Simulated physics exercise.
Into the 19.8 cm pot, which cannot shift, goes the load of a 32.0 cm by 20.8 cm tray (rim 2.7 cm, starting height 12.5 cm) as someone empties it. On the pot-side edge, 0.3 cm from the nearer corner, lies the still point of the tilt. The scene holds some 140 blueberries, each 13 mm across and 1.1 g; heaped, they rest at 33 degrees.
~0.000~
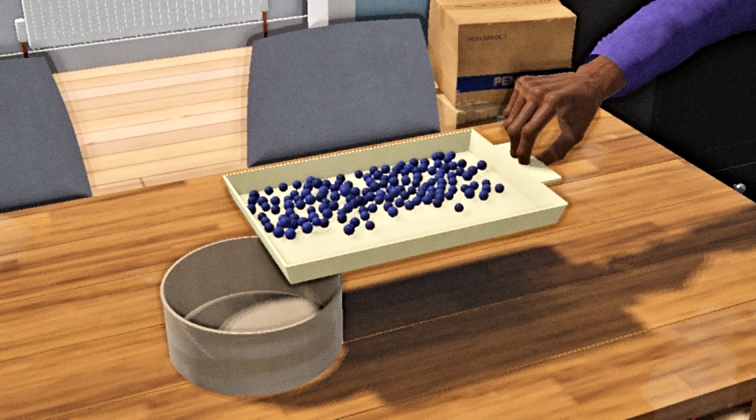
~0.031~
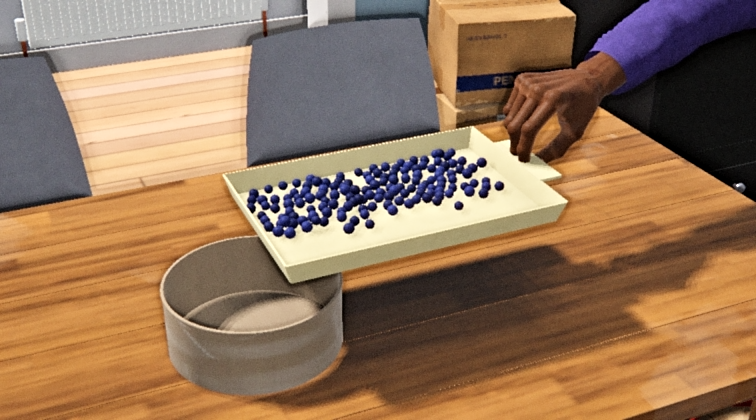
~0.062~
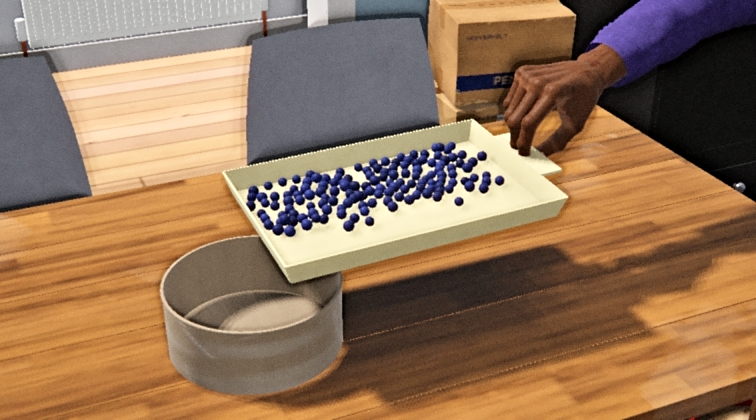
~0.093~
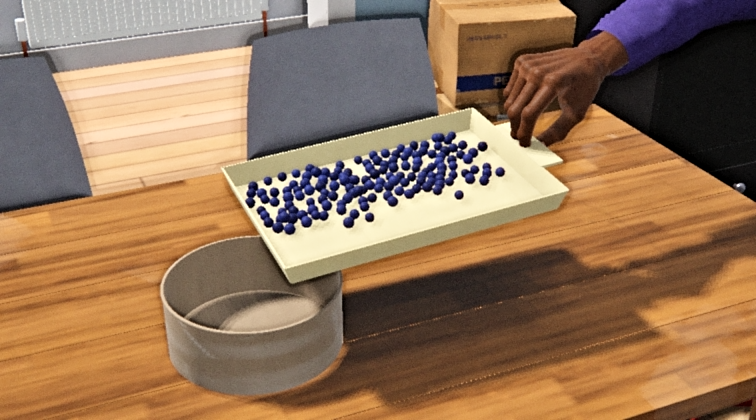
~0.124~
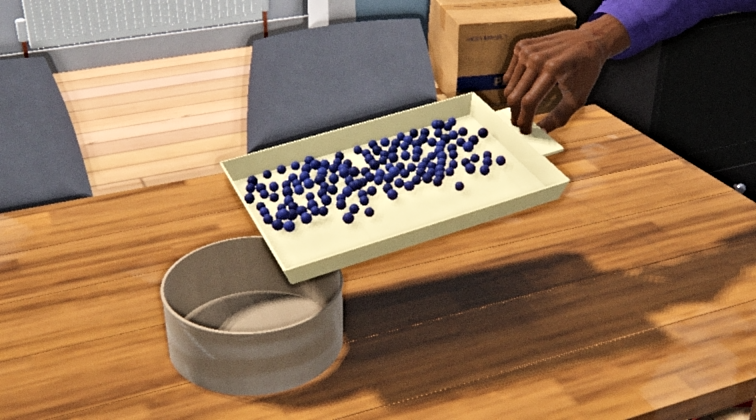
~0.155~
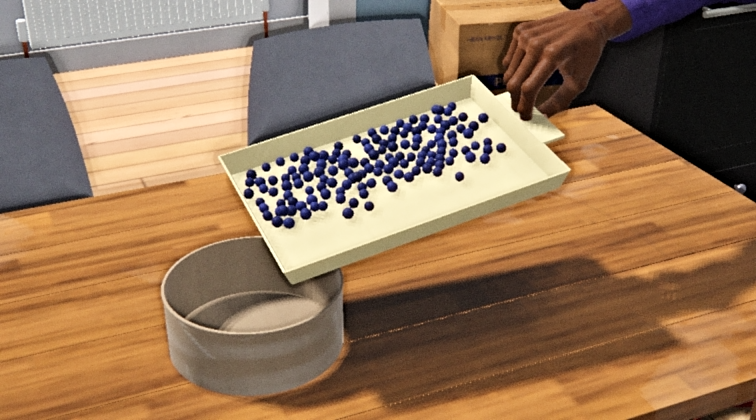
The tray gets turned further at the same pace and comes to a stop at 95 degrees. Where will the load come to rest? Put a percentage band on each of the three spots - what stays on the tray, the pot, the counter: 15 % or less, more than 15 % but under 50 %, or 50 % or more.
Left on the tray: Up to 15 %; pot: Up to 15 %; counter: 50 % or more.
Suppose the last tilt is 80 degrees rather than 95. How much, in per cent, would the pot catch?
In that case some 0 per cent.
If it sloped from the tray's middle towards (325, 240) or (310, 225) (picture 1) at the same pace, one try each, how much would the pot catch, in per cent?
That would be close to 45 per cent and then close to 70 per cent.
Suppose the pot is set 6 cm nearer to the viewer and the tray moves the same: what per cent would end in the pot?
Around 65 per cent.
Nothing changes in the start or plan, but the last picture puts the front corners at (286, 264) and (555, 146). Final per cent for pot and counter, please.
The pot gets 55 and the counter 45.
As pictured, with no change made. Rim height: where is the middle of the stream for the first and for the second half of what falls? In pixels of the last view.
Roughly (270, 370) to start, and after that (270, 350).
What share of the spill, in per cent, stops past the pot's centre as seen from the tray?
Estimate: Roughly 90 per cent of the pieces.
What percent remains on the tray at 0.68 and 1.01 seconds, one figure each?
Estimates: 80; 5.
After 0.47 s, tilt 53 degrees; the tray holds 100 %, the pot 0 %.
Then, at 0.68 s, tilt 80 degrees; the tray holds 80 %, the pot 0 %.
After 1.01 s, tilt 95 degrees; the tray holds 5 %, the pot 0 %.
In the end, at 1.8 s, tray 0 %, pot 0 %, counter 100 %.
